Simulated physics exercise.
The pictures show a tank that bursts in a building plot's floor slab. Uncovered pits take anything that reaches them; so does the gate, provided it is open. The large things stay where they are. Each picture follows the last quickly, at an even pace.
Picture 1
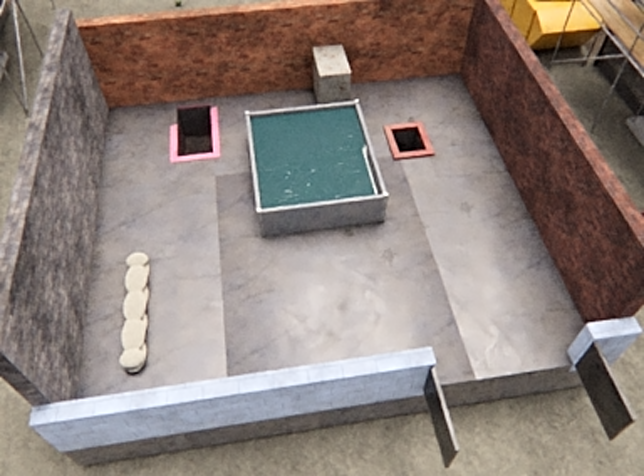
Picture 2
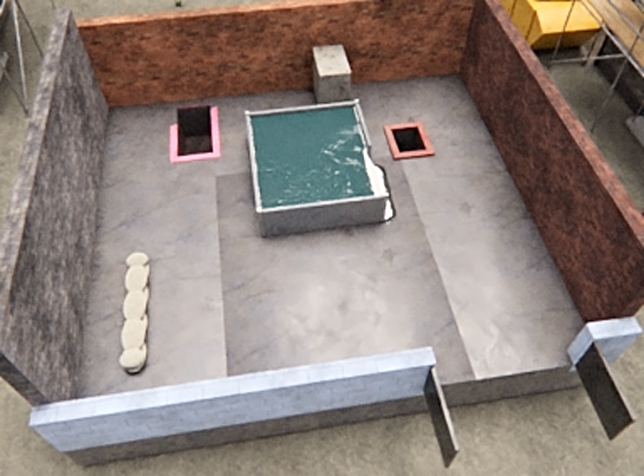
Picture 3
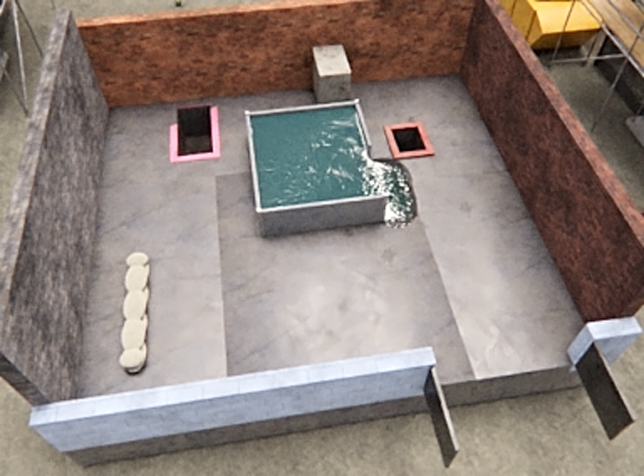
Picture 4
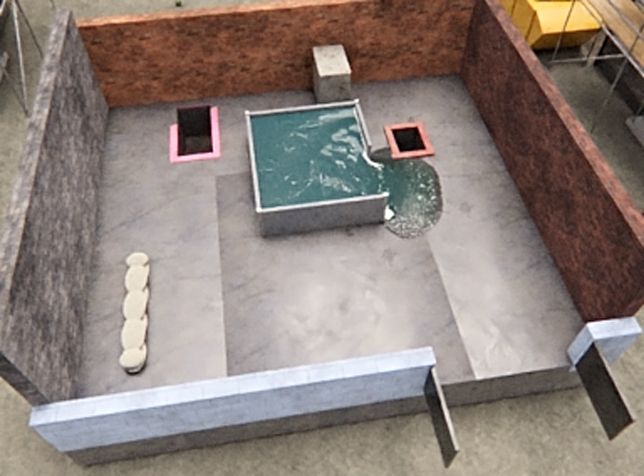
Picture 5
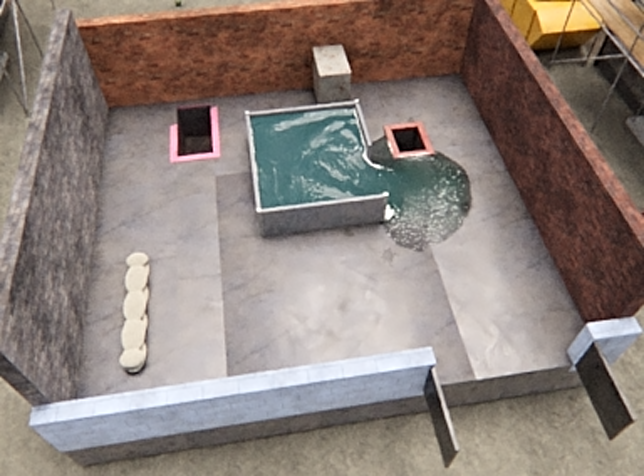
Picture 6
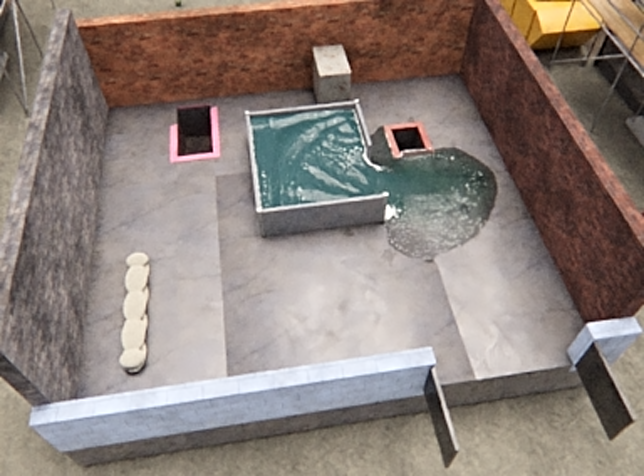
Green water pours through a gap in the tank's right side and spreads rightward across the grey floor.
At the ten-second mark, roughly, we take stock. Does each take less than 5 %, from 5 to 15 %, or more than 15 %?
It ends like this: The gate takes more than 15 %; the pink pit takes less than 5 %; the red pit takes less than 5 %.
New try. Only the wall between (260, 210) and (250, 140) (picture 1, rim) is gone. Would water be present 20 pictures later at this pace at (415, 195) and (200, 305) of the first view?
In the order asked: Out of reach, sodden.
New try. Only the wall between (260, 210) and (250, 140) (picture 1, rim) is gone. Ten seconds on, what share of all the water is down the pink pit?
The pink pit gets 25 per cent.
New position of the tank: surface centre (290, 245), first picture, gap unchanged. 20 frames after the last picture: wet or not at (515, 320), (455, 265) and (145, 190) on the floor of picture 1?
Location one: Soaked; location two: Soaked; location three: Bone dry.
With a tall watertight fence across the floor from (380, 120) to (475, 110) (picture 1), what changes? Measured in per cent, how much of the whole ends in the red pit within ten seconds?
The red pit takes 10 parts in a hundred.
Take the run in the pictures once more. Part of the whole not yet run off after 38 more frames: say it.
Near 80 in a hundred.
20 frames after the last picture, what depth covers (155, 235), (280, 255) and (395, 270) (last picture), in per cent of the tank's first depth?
At the three places, in the order asked: Around 0, 0 and 0 per cent.
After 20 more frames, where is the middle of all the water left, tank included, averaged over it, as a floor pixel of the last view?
About (391, 186).
A moment on, water covers 15 % of the floor; the gate 0 %, the pink pit 0 %, the red pit 0 %.
Next, water covers 25 % of the floor; the gate 0 %, the pink pit 0 %, the red pit 0 %.
Then, water covers 30 % of the floor; the gate 4 %, the pink pit 0 %, the red pit 0 %.
Later, water covers 40 % of the floor; the gate 19 %, the pink pit 0 %, the red pit 1 %.
In the end, water covers 55 % of the floor; the gate 35 %, the pink pit 1 %, the red pit 1 %.
